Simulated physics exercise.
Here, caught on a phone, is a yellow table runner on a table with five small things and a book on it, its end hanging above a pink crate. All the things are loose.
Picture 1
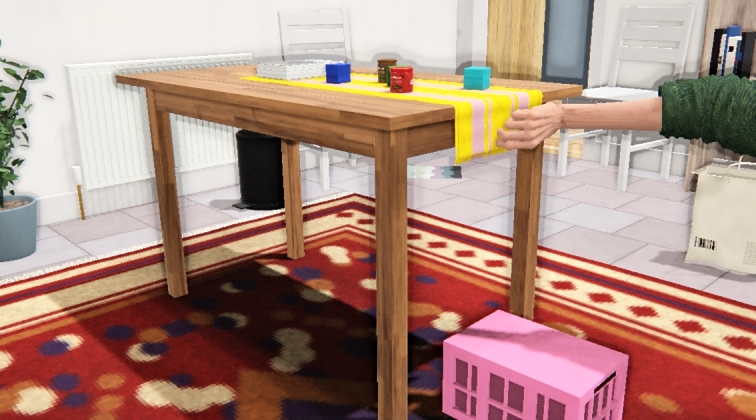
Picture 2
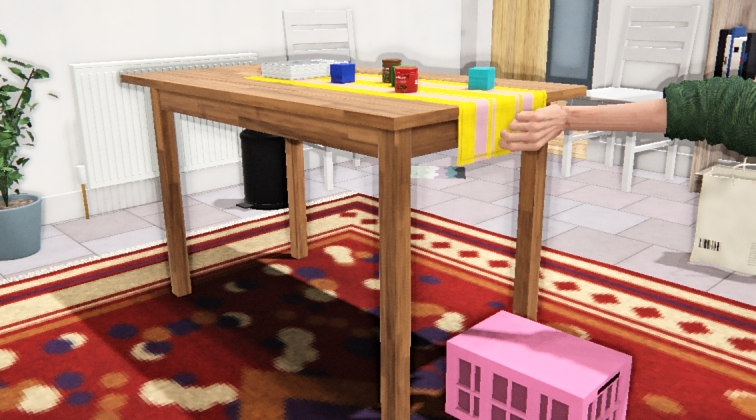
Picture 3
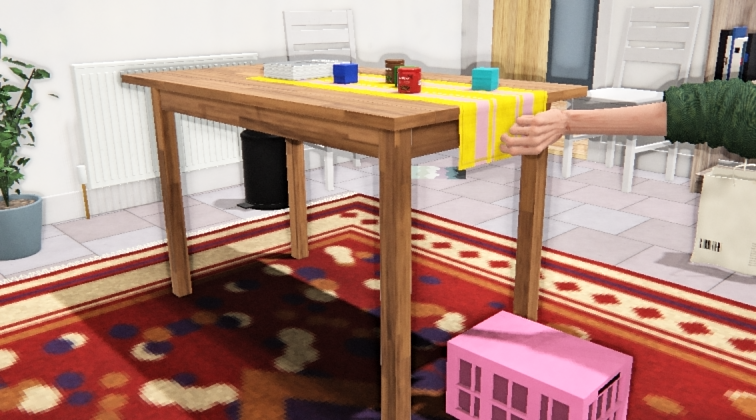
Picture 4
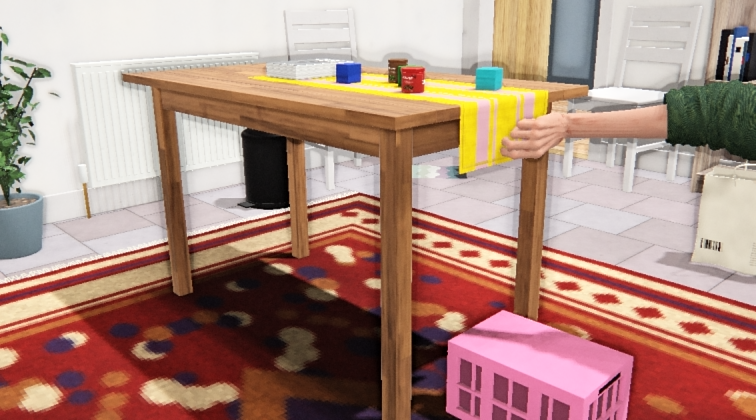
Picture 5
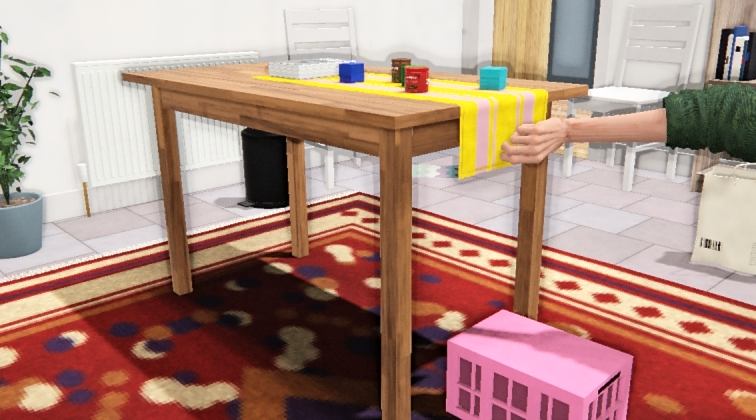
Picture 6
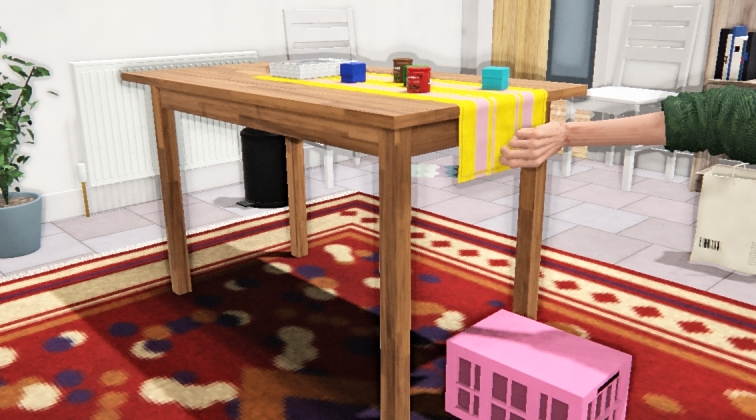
At the start, a hand grips the end of a yellow striped runner hanging over a wooden table's edge, with small pots, cubes and a pale flat item on it, above a pink crate. The hand draws the cloth slightly downward, and the things on it shift a little to the right together.
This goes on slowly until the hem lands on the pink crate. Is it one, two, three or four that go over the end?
The final total over the edge will be four.
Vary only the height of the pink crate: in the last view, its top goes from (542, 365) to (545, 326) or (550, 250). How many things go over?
We'd get 3 in the first case and 1 in the second.
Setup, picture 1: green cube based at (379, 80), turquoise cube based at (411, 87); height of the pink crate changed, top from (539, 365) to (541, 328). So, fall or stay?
So the green cube stays there, and the turquoise cube leaves.
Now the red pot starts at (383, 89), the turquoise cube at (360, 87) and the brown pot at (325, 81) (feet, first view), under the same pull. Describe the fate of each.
Note: Red pot lost; turquoise cube lost; brown pot kept on top.
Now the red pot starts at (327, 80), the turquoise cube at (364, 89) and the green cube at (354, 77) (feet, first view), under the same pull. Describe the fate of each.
Of the three, the red pot stays aloft, the turquoise cube ends off the top and the green cube stays aloft.
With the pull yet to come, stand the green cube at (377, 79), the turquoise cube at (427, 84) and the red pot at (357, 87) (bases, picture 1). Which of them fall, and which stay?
The green cube will stay where it is, the turquoise cube will end up down, and the red pot will end up down.
Soon after, hem near (502, 270); turquoise cube and red pot gone.
After that, hem on the crate; turquoise cube, red pot, green cube and brown pot gone.
In the end, hem on the crate; turquoise cube, red pot, green cube and brown pot gone. The count of fallen things is four.
